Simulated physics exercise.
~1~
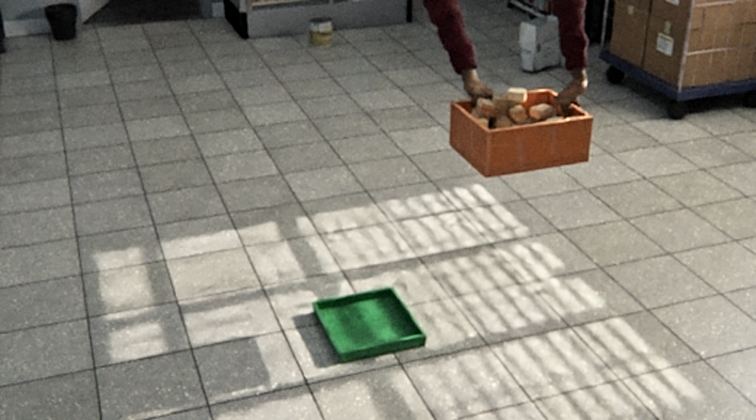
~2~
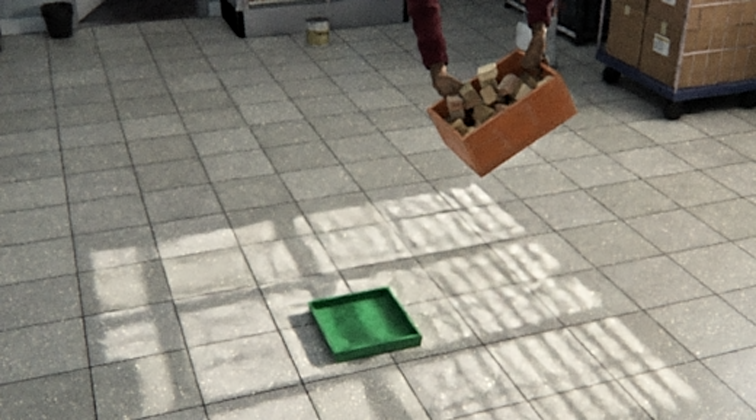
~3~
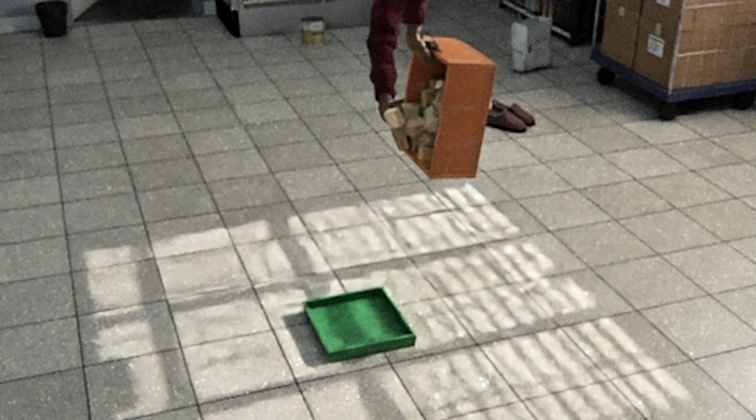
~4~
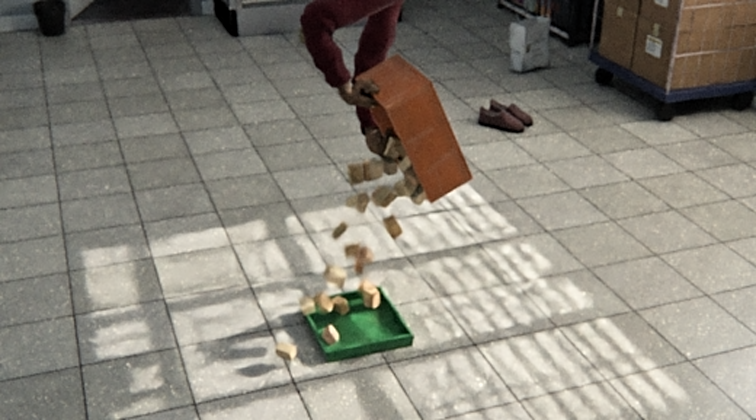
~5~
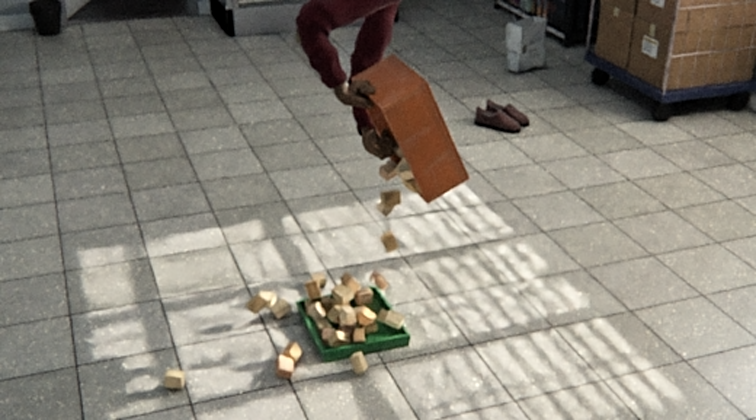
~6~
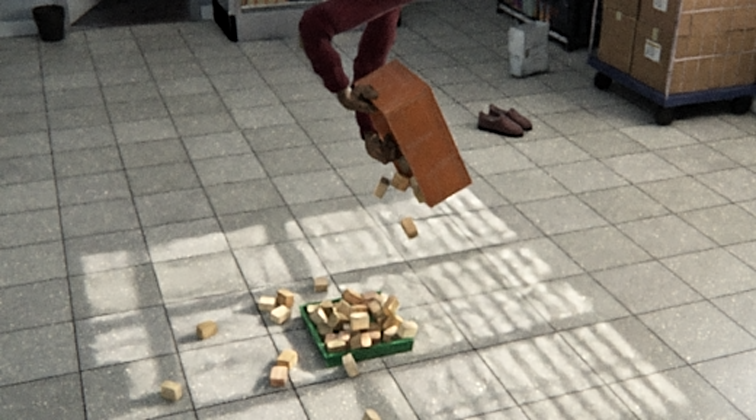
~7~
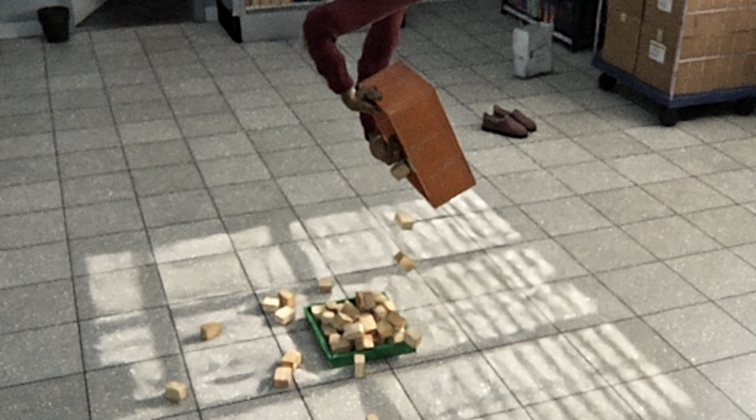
Two hands tip an orange tote of wooden blocks, overfilling a green tray and scattering some around it.
